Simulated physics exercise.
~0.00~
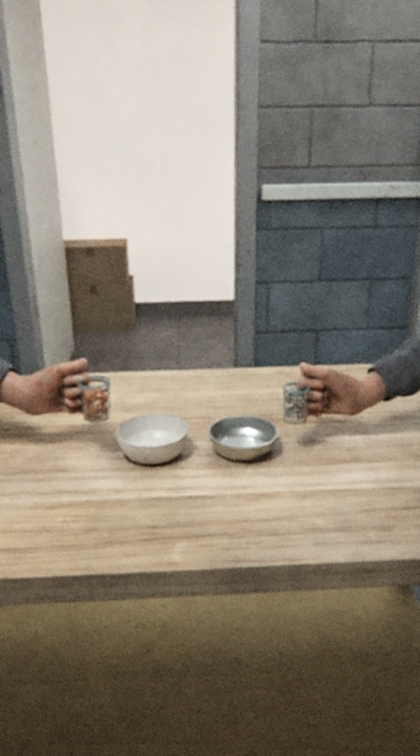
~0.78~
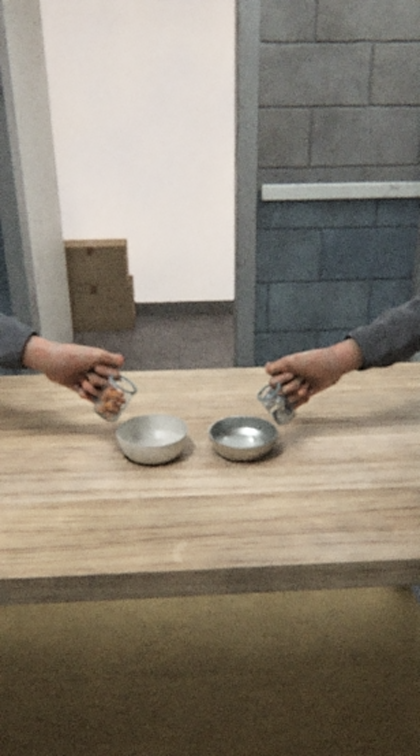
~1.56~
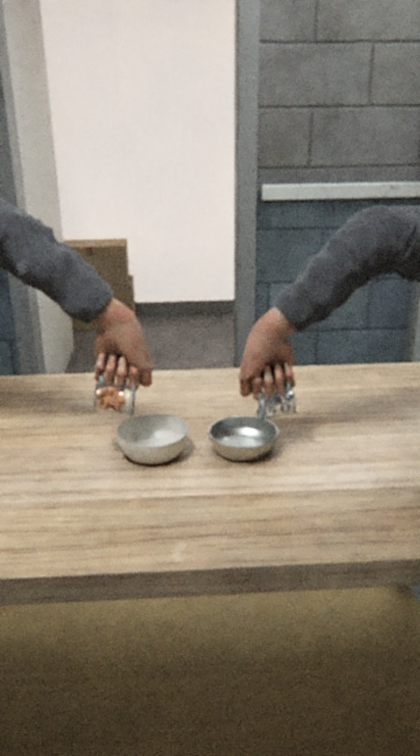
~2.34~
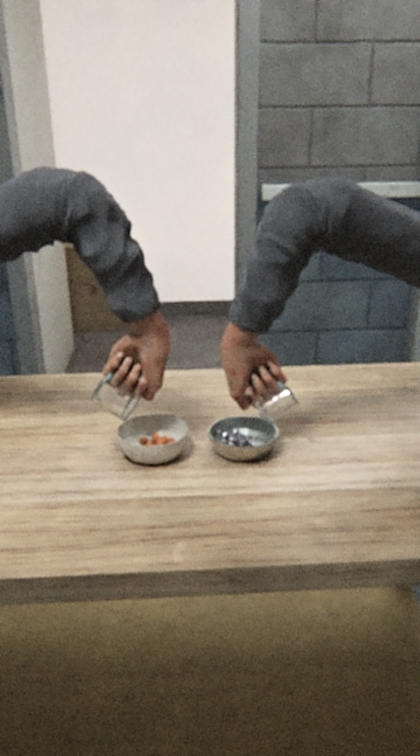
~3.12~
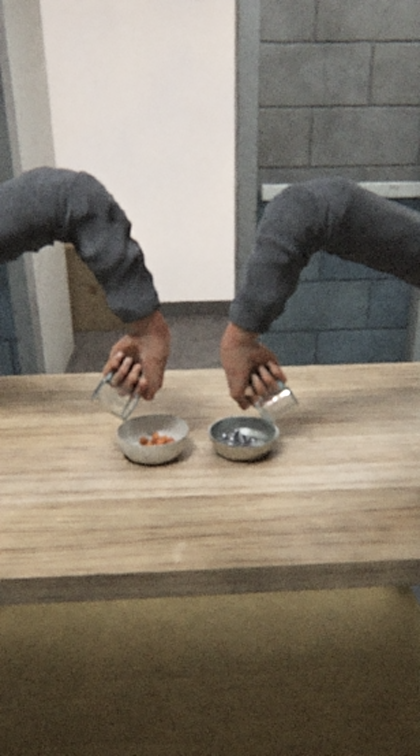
Two hands, one at each side of a wooden table, tilt clear cups over two bowls until the cups are upended, tipping small orange pieces into the left bowl and dark, shiny pieces into the right, where they all remain beneath the emptied cups.
